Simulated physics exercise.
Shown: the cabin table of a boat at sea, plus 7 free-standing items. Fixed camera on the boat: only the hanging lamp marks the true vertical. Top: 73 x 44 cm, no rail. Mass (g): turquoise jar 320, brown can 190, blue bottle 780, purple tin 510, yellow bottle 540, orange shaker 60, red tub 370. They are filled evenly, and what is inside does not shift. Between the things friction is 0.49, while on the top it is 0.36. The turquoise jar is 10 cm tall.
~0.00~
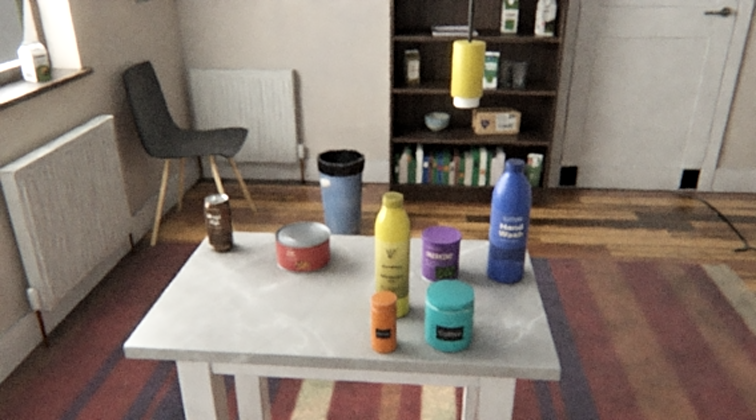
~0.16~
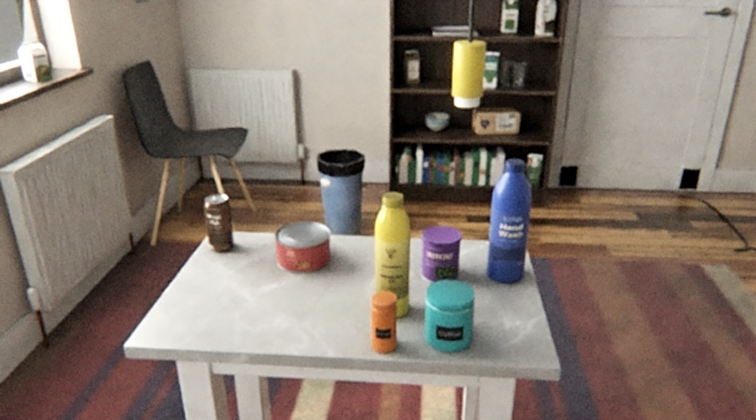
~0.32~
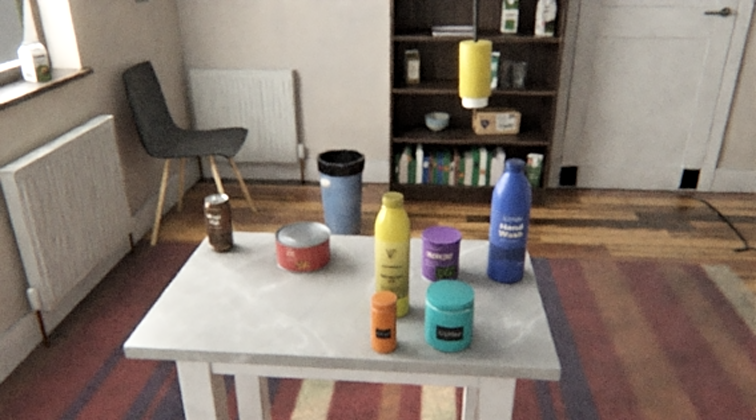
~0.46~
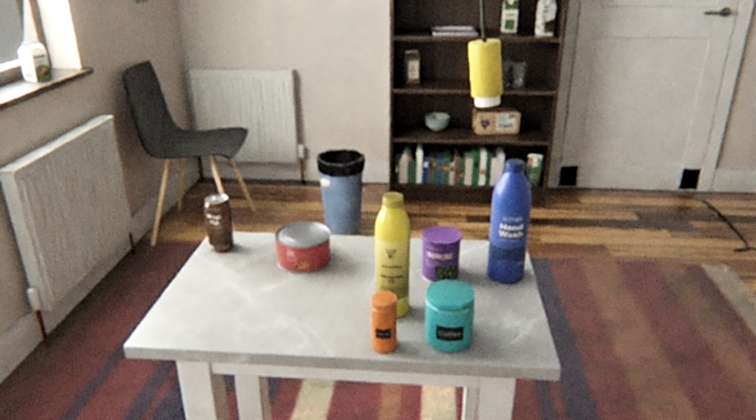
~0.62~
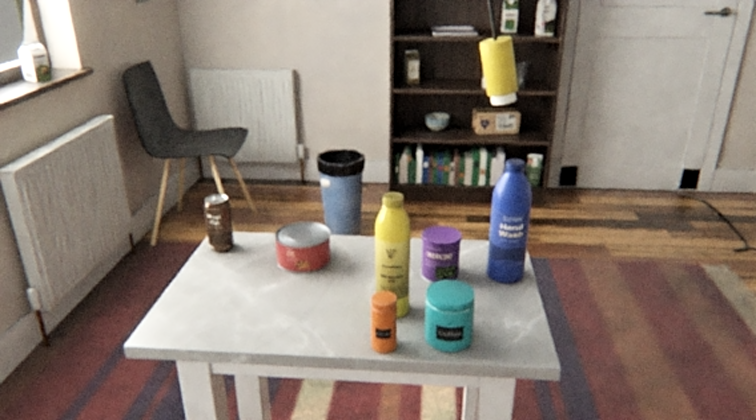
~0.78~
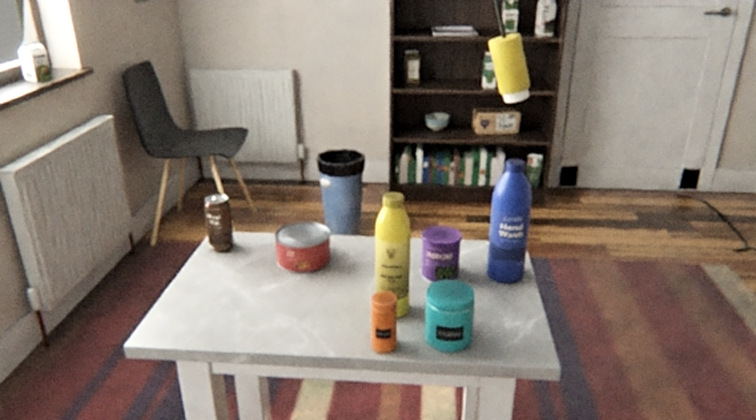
The footage shows a room with seven containers standing on a pale table, while a yellow cylinder hanging above starts upright, then swings gradually to the right; the containers, table and furniture behind show no visible movement.
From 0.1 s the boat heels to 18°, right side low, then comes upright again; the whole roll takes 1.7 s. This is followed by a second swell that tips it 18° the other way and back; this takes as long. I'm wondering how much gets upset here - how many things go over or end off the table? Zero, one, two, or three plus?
I'd say just one thing.
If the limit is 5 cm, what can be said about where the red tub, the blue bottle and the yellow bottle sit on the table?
Here is how it goes: The red tub remains near its start; next, the blue bottle remains near its start; last, the yellow bottle moves off.
Around 1.28 s, floor tilted 12°, right side down; yellow bottle tipped 25° against what carries it.
Around 1.38 s, floor tilted 9°, right side down; yellow bottle tipped 53° against what carries it.
Around 1.48 s, floor tilted 6°, right side down; yellow bottle on its side.
Around 2.18 s, floor tilted 8°, left side down; yellow bottle on its side.
Finally (4.0 s), on their side or leaning hard on the table, yellow bottle; the other 6 still in place (within 5 cm). In the last view, turquoise jar near (450, 315), brown can near (219, 224).
